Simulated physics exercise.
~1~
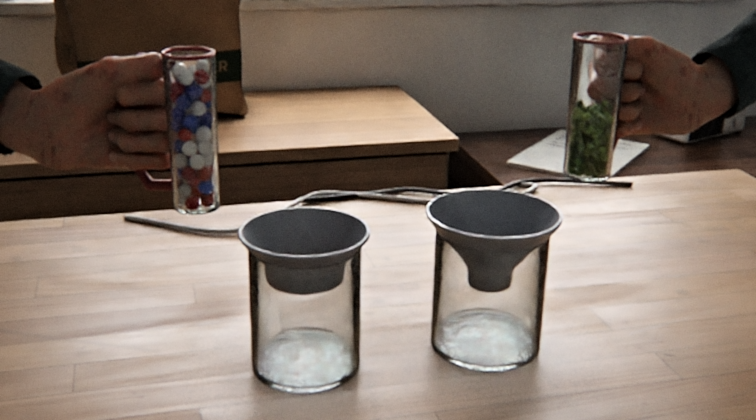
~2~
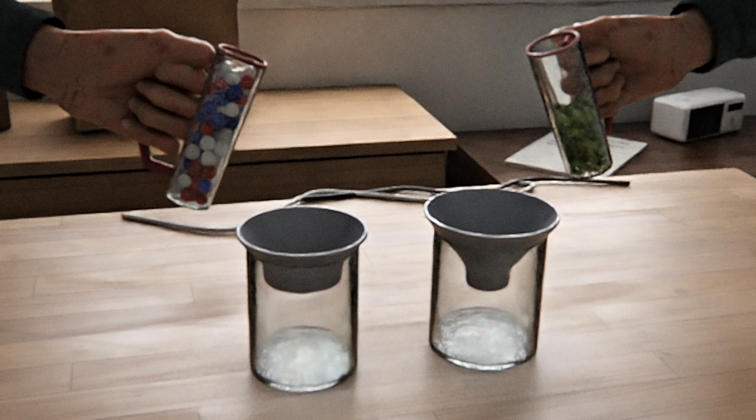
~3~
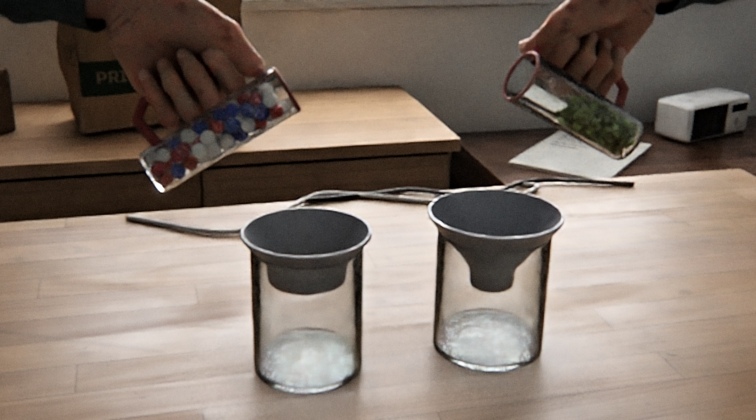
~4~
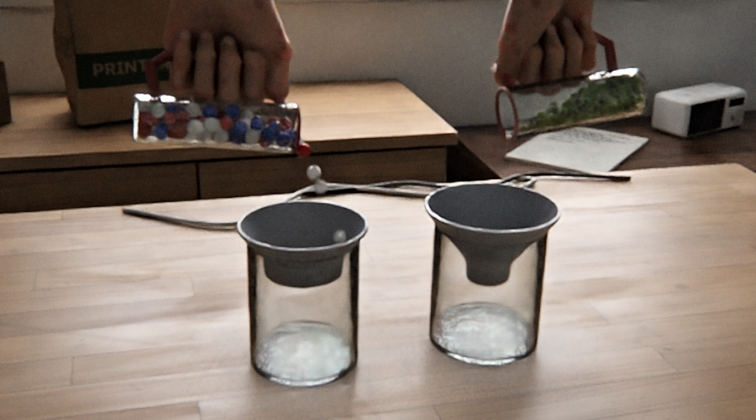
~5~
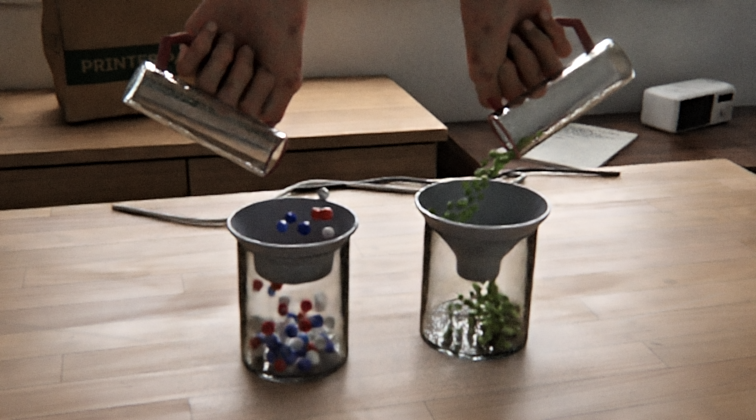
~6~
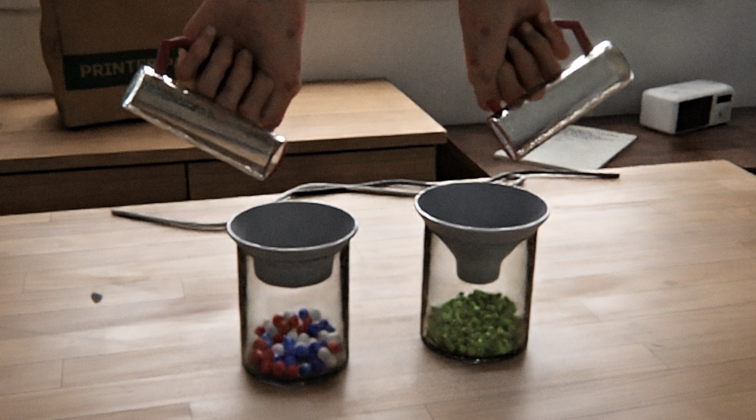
On a wooden table, two hands tip beads and green bits through funnels into jars.
